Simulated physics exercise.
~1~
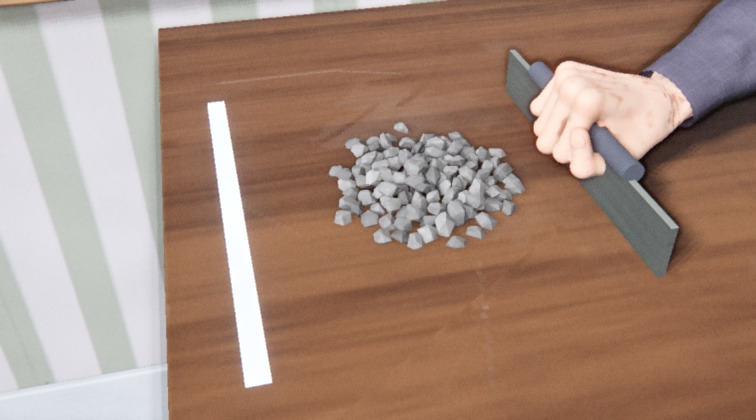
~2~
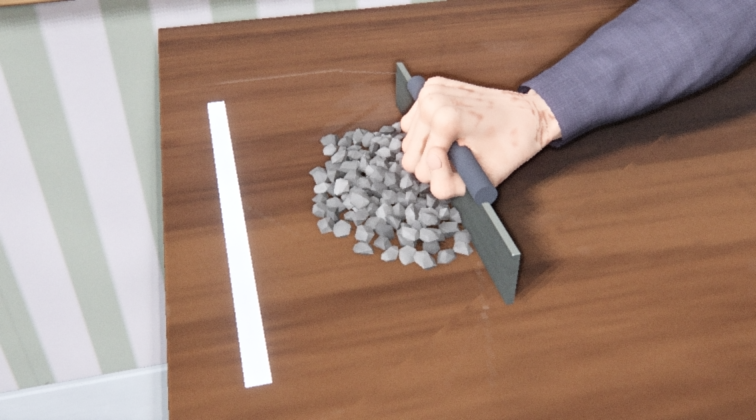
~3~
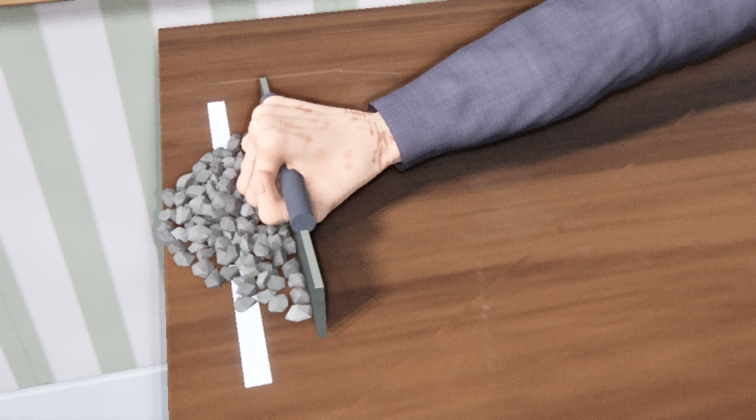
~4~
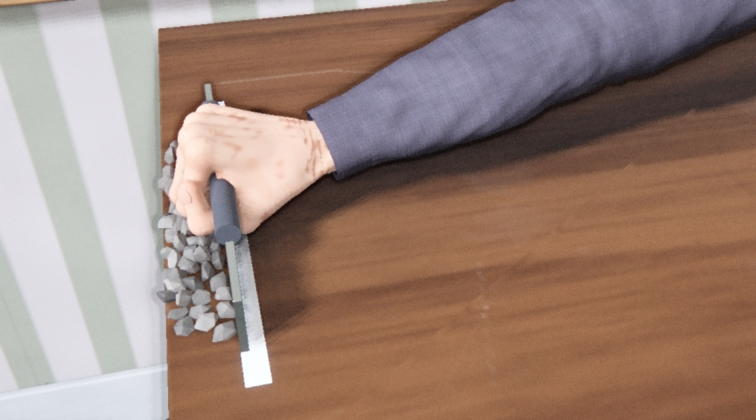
A hand with a scraper pushes gray gravel left across the white tape to the table's edge.
